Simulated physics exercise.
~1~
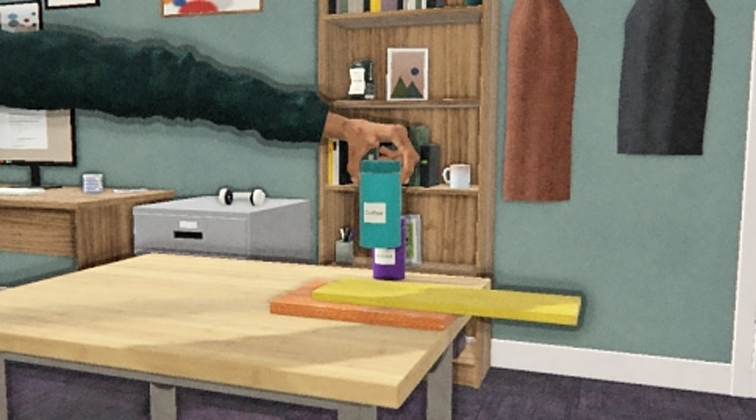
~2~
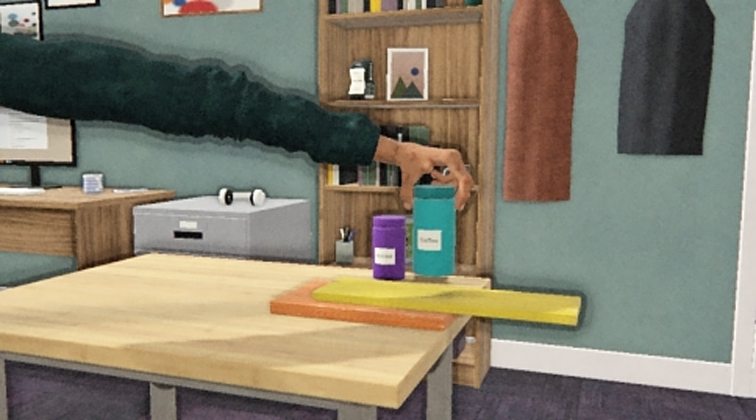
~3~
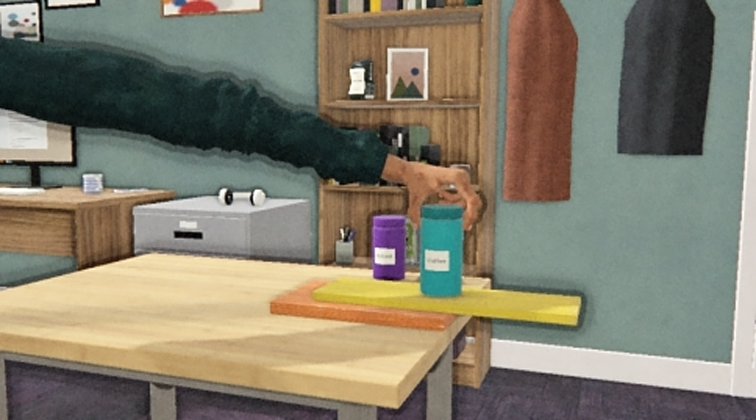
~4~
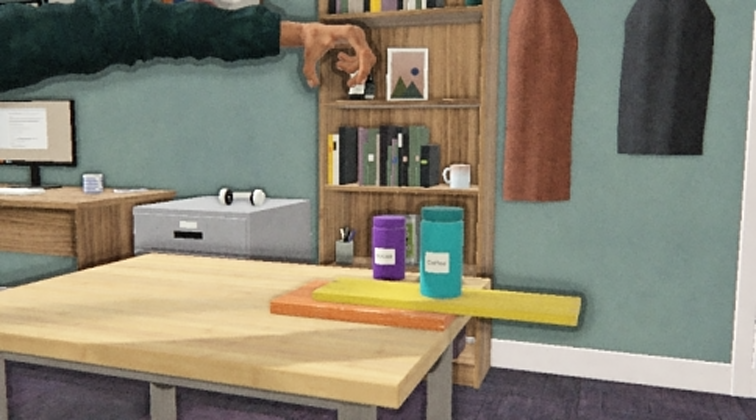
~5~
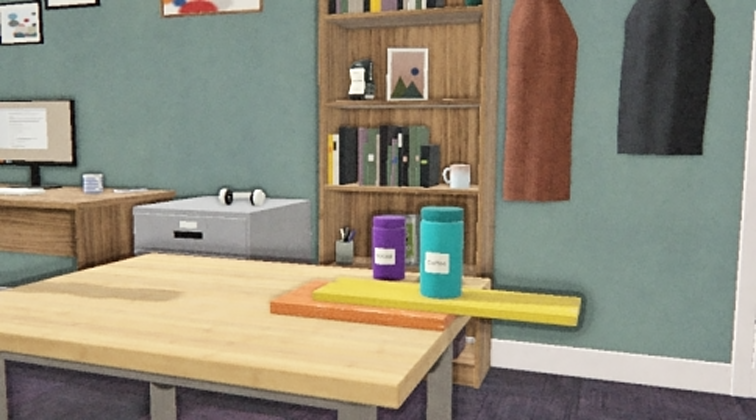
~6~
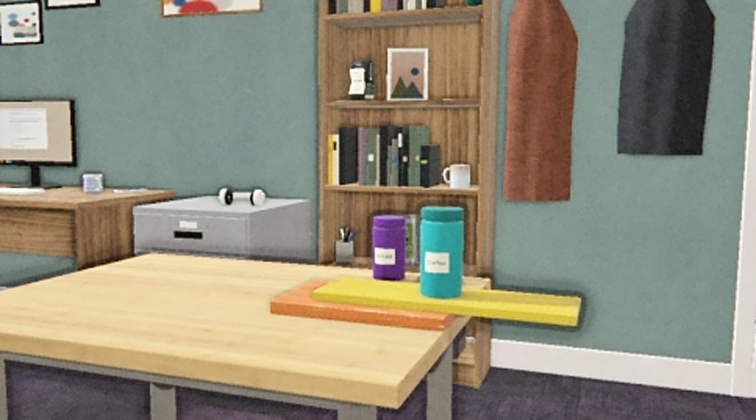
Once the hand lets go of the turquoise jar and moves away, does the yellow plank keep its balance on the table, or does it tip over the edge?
The yellow plank keeps its balance and stays on the table, with both jars still standing upright.
